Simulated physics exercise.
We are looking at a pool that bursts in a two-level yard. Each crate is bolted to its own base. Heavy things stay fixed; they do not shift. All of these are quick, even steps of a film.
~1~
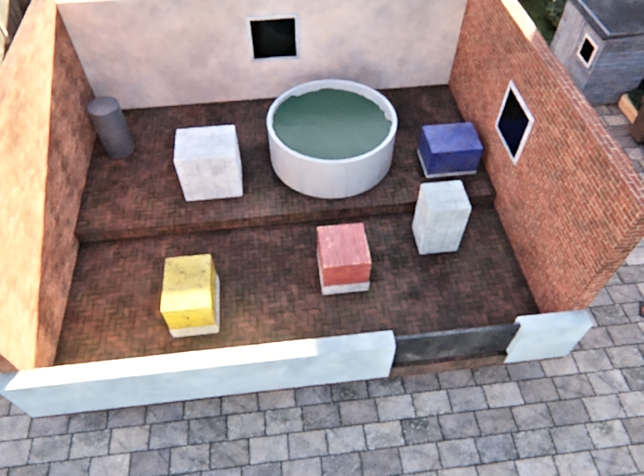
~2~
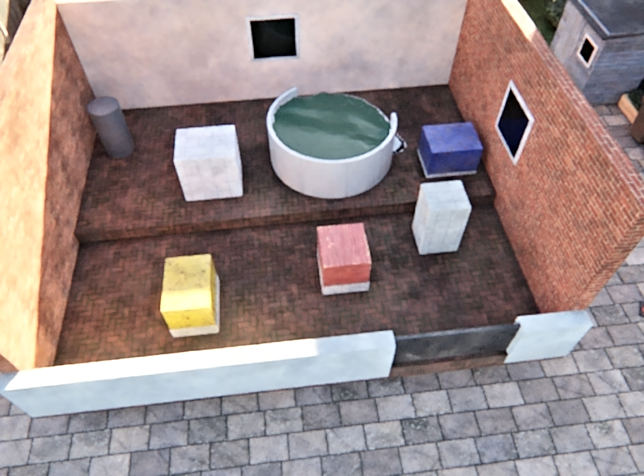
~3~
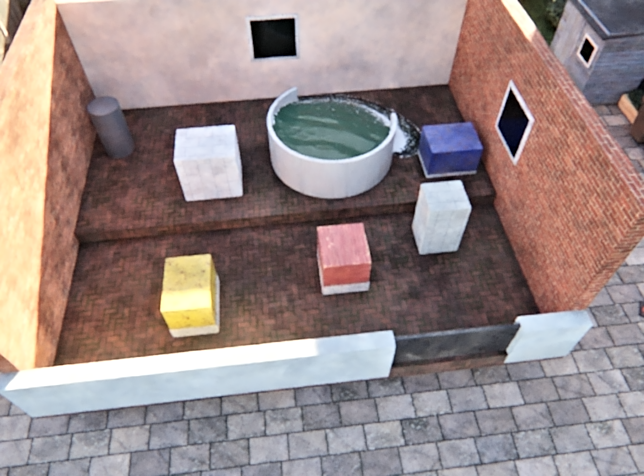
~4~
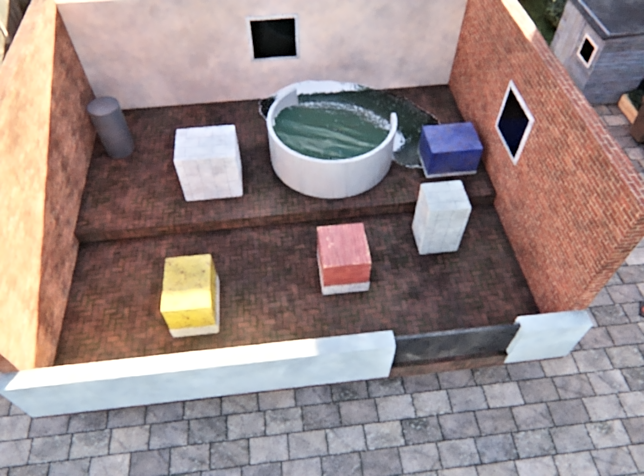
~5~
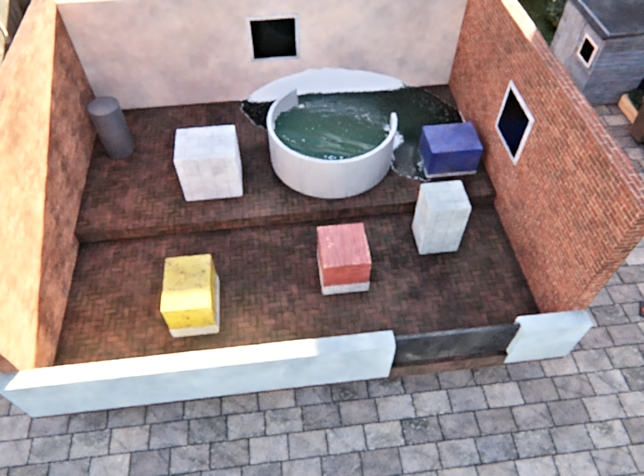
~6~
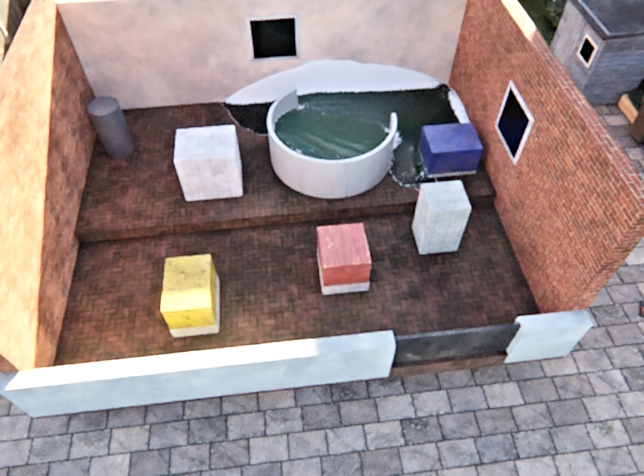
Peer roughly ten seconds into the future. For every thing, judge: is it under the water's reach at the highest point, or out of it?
In order: The red crate is protected; the blue crate is exposed; the yellow crate is protected.
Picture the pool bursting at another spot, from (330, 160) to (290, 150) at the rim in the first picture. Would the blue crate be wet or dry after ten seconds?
Looking at it, the blue crate is left untouched.
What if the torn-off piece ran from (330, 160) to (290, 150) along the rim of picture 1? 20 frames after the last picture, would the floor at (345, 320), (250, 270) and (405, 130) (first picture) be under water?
Well, the first one's sodden, the second's sodden, and the third's left untouched.
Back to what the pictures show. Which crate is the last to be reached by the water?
I'd name the yellow-painted one.
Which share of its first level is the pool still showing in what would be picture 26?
Near 24 in a hundred.
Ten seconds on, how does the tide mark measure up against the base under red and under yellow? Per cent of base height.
40 and 60 per cent, roughly.
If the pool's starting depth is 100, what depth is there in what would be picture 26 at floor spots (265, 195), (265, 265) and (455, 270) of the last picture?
At the three places, in the order asked: Around 2, 0 and 2 per cent.
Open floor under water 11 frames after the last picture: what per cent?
Around 35 percent, give or take.
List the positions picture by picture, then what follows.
In the first picture, still water in the round tank at (332, 122).
In the second picture, water pours out on the round tank's far side and has run to (398, 150).
In the third picture, water pours out on the round tank's far side and has run to a hidden place.
In the fourth picture, water pours out on the round tank's far side and has run to (265, 103).
In the fifth picture, water pours out on the round tank's far side and has run to (245, 101).
In the sixth picture, the front is at (225, 102), out from the gap on the round tank's far side.
A moment on, water covers 25 % of the floor; the red crate not reached, the blue crate water round its plinth, the yellow crate not reached.
Next, water covers 35 % of the floor; the red crate not reached, the blue crate water round its plinth, the yellow crate not reached.
Then, water covers 55 % of the floor; the red crate water round its plinth, the blue crate water round its plinth, the yellow crate not reached.
Later, water covers 80 % of the floor; the red crate water round its plinth, the blue crate water round its plinth, the yellow crate water round its plinth.
In the end, water covers 95 % of the floor; the red crate stayed above the water, the blue crate was topped, the yellow crate stayed above the water.
